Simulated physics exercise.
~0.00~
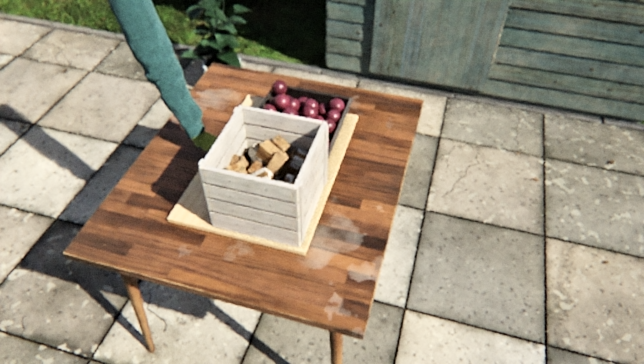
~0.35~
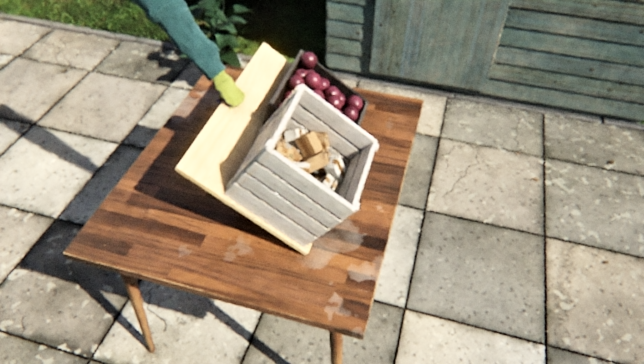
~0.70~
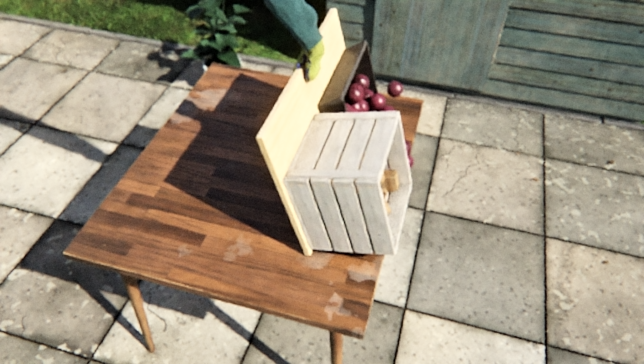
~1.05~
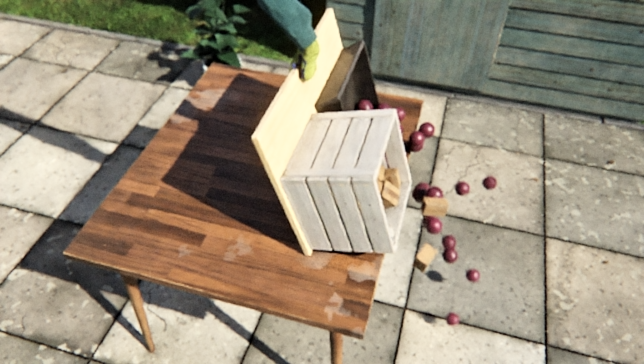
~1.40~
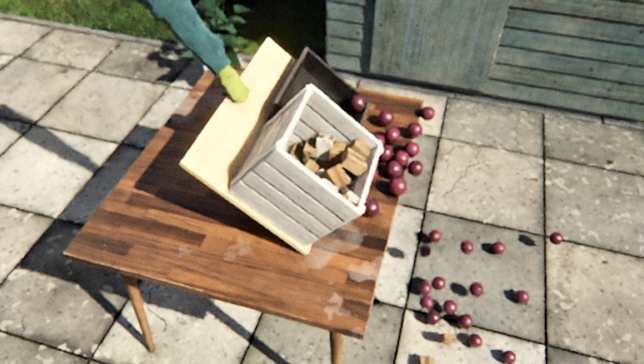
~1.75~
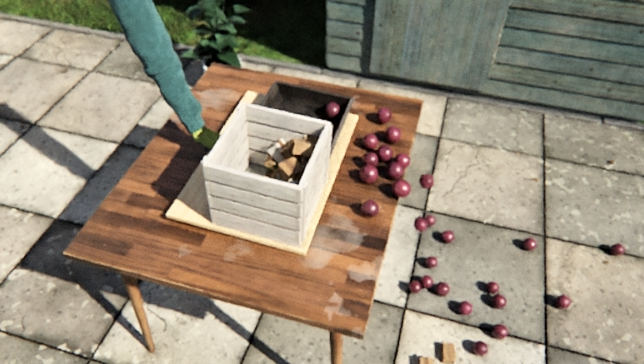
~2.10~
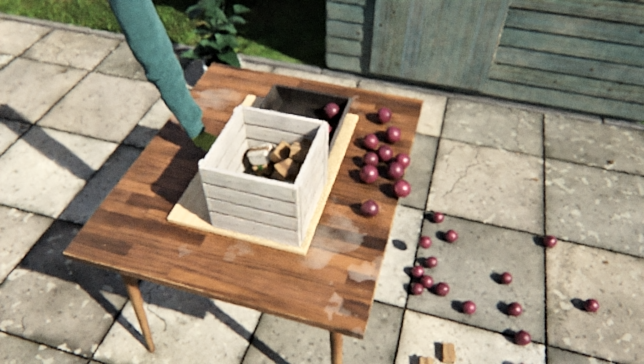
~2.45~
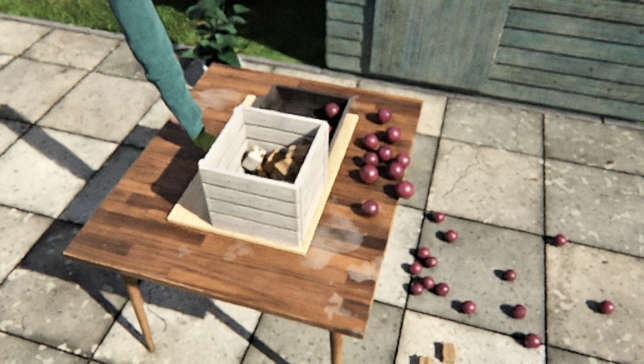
A teal-sleeved arm in a yellow-green glove reaches from the upper left to a pale board on a wooden table, seen from above on a paved patio beside grass and a weathered green wall. A white slatted tray of small brown parcels stands on the board, with a black tray of red onions behind it. The hand tips the board steeply over its right edge, and onions tumble out with a couple of parcels. The board is then lowered flat. Onions lie scattered across table and paving, while most parcels remain in the white tray.
